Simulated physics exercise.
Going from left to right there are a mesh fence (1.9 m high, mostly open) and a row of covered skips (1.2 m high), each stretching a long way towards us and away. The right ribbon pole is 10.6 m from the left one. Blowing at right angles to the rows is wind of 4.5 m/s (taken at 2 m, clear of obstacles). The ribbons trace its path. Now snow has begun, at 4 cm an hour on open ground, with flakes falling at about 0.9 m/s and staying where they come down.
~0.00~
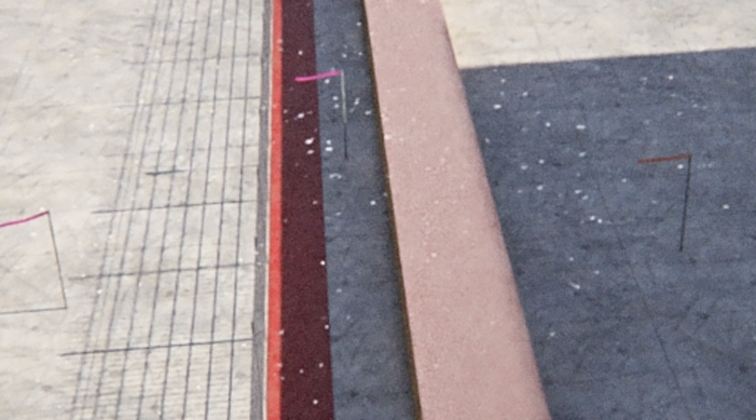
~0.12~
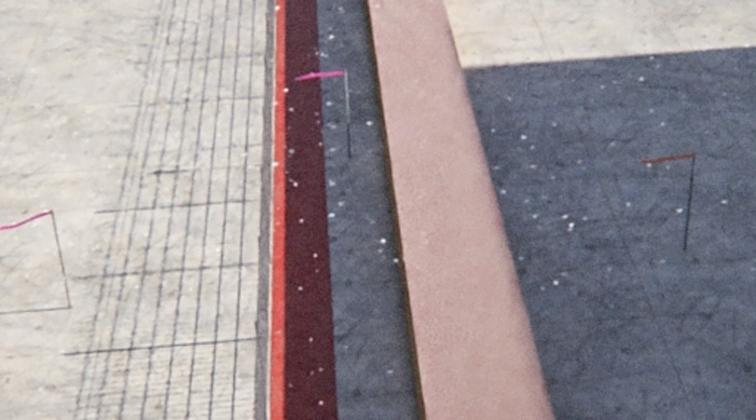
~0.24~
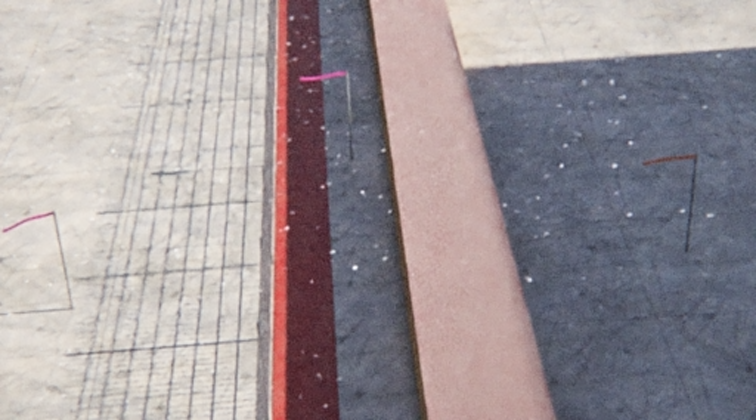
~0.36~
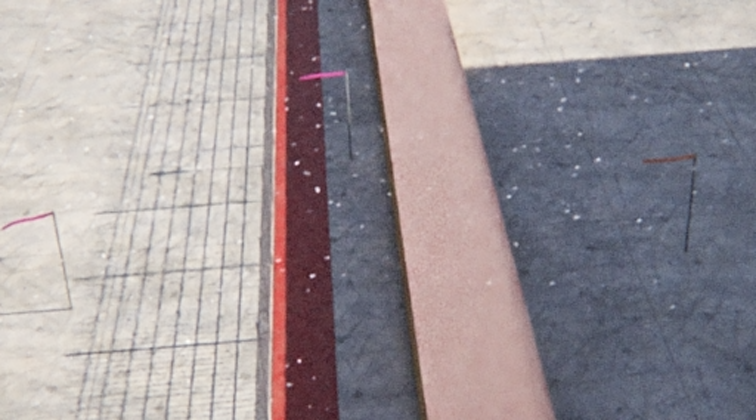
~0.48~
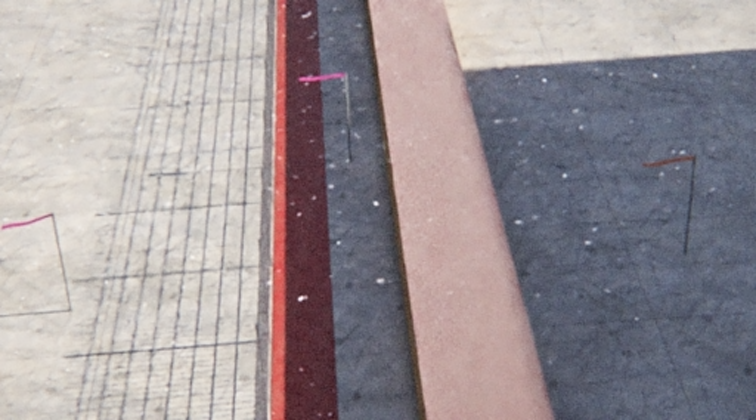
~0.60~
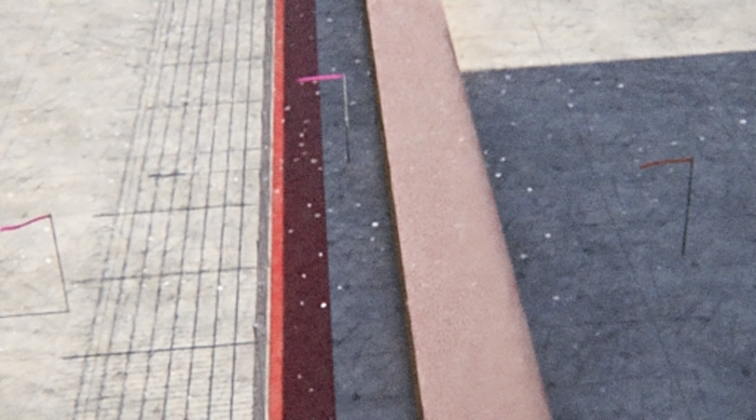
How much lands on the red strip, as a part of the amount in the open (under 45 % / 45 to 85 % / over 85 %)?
Between 45 and 85 %.
10 minutes on, 5 mm on the red strip, 7 mm in the open.
30 minutes on, 15 mm on the red strip, 20 mm in the open.
60 minutes on, 29 mm on the red strip, 40 mm in the open, so the red strip has 74 % of the open amount; the left half of it has 76 %, the right half 72 %.
